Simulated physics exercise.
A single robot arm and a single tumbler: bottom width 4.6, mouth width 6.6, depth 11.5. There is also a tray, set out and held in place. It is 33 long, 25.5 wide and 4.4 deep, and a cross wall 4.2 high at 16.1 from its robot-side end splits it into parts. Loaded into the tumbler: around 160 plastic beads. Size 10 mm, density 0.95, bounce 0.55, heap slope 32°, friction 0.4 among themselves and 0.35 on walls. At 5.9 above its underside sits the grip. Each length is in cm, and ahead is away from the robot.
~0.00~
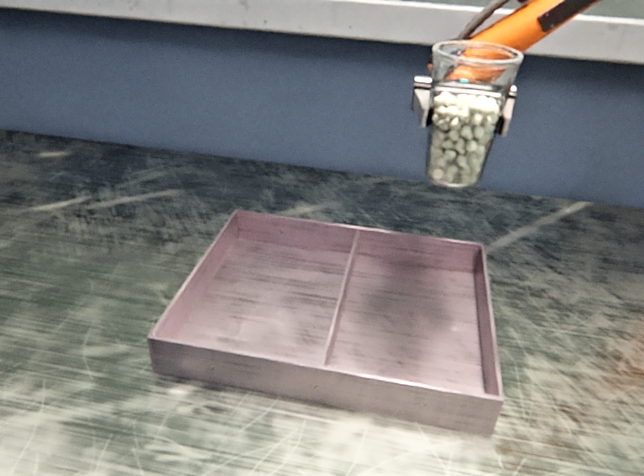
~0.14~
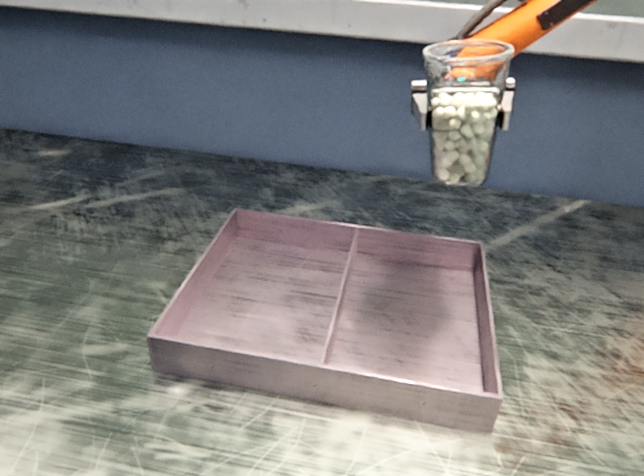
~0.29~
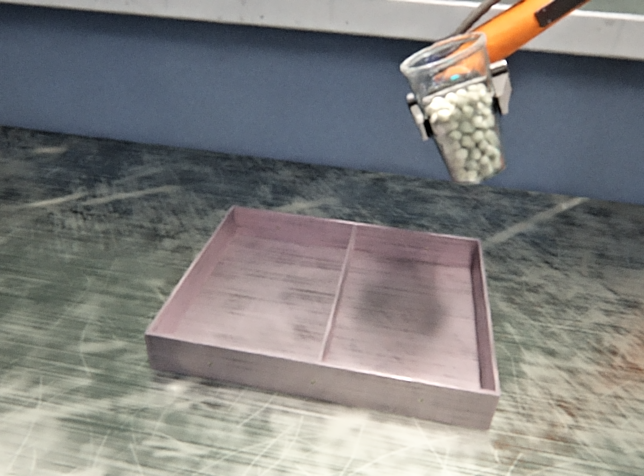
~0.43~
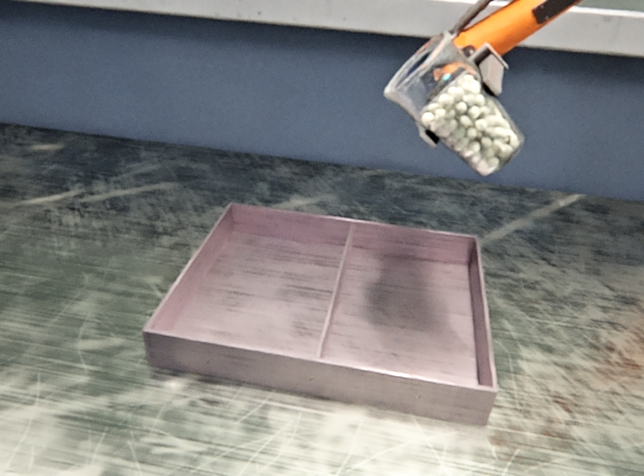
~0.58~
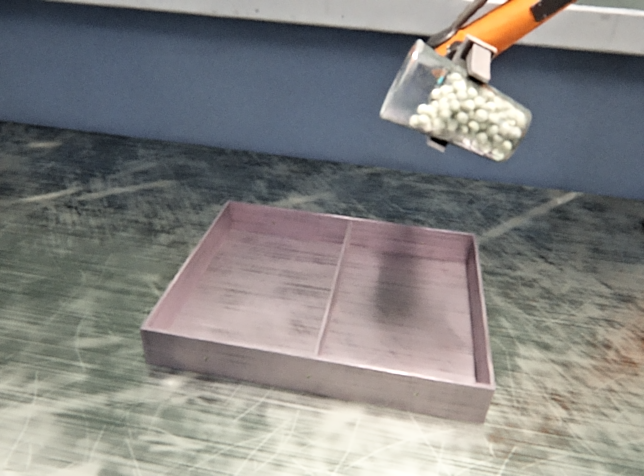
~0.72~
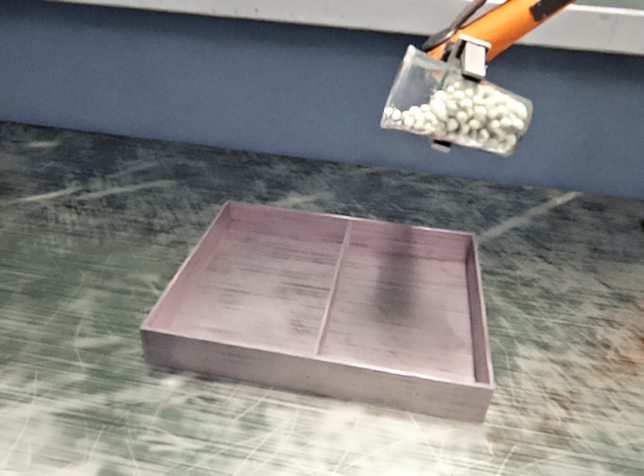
An orange robot arm held a clear cup of small pale beads above a divided pinkish tray, then steadily tilted it to the left until it lay nearly sideways, the beads sliding toward its mouth.
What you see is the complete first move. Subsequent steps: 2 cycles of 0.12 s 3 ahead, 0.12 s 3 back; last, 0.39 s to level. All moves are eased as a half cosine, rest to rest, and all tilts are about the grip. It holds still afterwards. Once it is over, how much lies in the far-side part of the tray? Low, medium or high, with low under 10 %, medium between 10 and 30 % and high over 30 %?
Medium.
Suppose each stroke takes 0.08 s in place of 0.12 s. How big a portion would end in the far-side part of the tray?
I'd expect close to 35 per cent then.
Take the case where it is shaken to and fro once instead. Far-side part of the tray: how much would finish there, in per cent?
10 %.
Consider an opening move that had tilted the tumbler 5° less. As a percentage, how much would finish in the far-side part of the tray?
About 15 percent.
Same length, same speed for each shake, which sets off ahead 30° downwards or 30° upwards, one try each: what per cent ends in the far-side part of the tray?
Near 10 and 30 percent respectively.
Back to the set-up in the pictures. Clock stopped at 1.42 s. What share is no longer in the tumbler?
Close to 30 per cent of the load is out.
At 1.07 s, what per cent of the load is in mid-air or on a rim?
I'd put it near 9 per cent.
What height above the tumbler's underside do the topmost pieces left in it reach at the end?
Height at rest: Approx. 7.5 cm.
After 1.07 s, tilted 77° forward, highest piece 26 above the table; 143 in the tumbler, 5 in the far-side part, 15 in flight or on a rim.
After 1.42 s, tilted 32° forward, highest piece 29 above the table; 118 in the tumbler, 33 in the far-side part, 10 in the robot-side part, 2 in flight or on a rim.
After 1.79 s, level, highest piece 27 above the table; 118 in the tumbler, 35 in the far-side part, 10 in the robot-side part.
After 2.84 s, level, highest piece 27 above the table; 118 in the tumbler, 35 in the far-side part, 10 in the robot-side part.
In the end, 118 in the tumbler, 35 in the far-side part, 10 in the robot-side part. That is 21 % in the far-side part of the tray.
